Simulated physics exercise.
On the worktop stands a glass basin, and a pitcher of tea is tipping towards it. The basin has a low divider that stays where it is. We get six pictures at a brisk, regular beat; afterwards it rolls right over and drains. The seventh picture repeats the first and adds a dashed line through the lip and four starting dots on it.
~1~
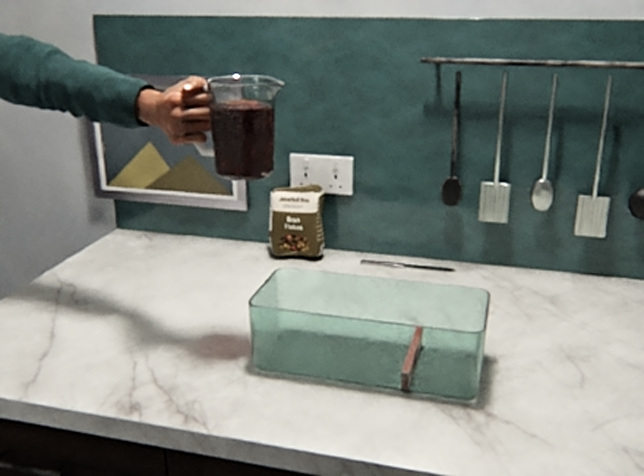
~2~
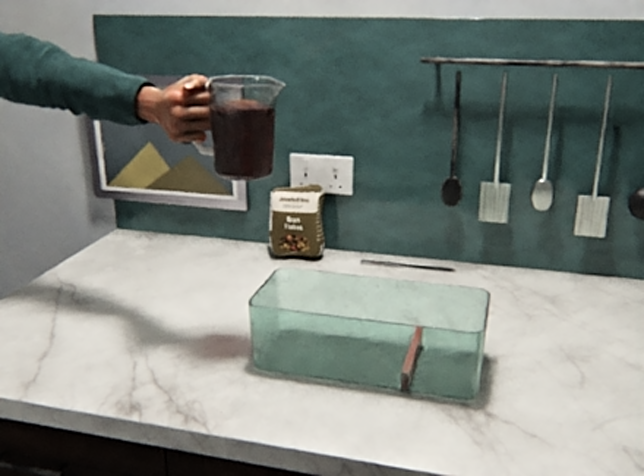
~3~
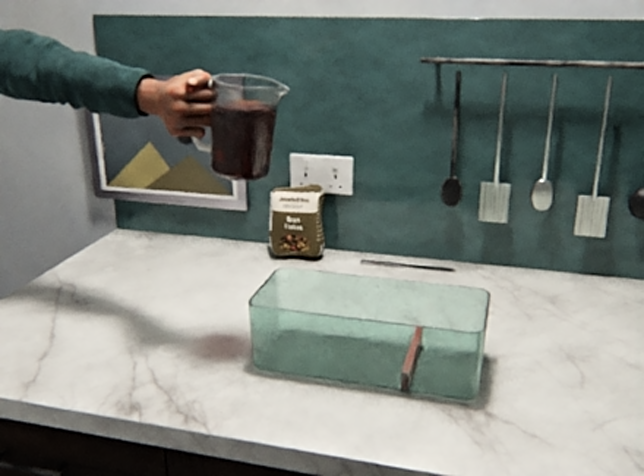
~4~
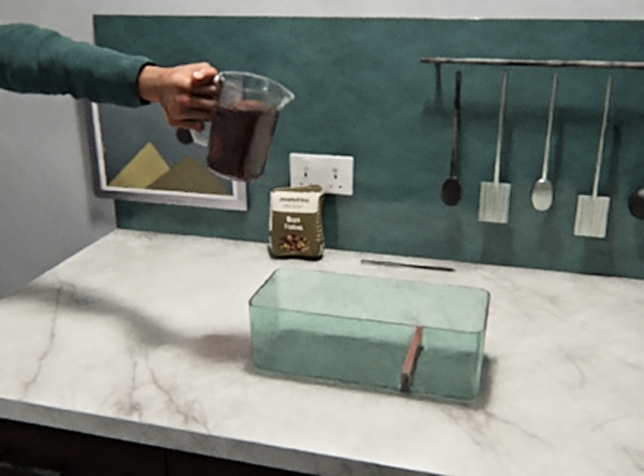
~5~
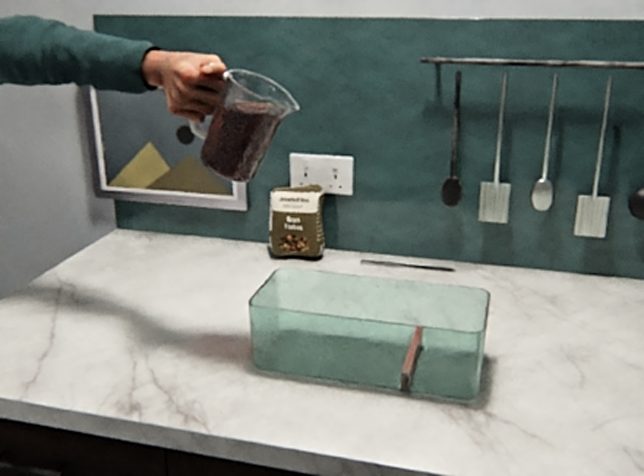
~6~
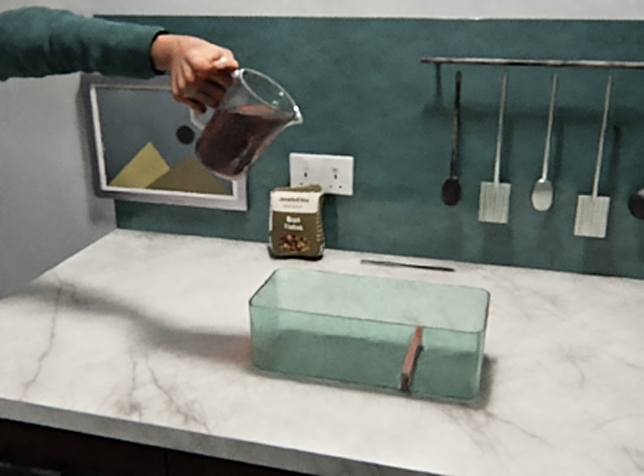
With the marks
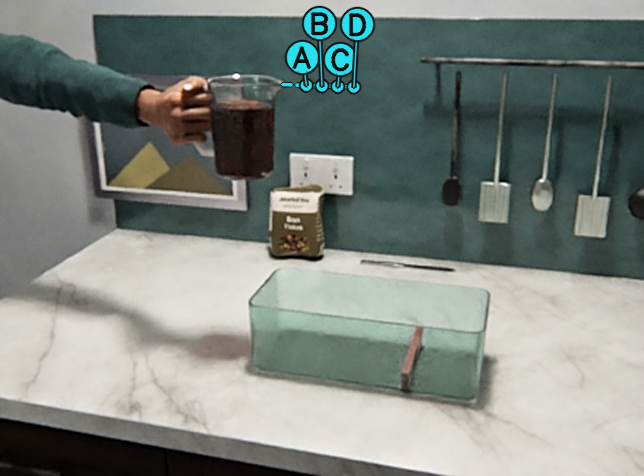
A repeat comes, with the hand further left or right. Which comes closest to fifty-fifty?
It is C.
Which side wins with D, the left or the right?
The right one.
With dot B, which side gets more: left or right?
More ends on the left.
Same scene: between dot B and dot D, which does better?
Here it is dot D.
On the marked copy, A at (306, 85); B at (321, 85); C at (337, 86); D at (353, 87).
For dot A, about 82 % ends left of the wall and 11 % right of it; 6 % is lost outside.
For dot B, about 84 % ends left of the wall and 8 % right of it; 8 % is lost outside.
For dot C, about 52 % ends left of the wall and 44 % right of it; 4 % is lost outside.
For dot D, about 22 % ends left of the wall and 73 % right of it; 4 % is lost outside.
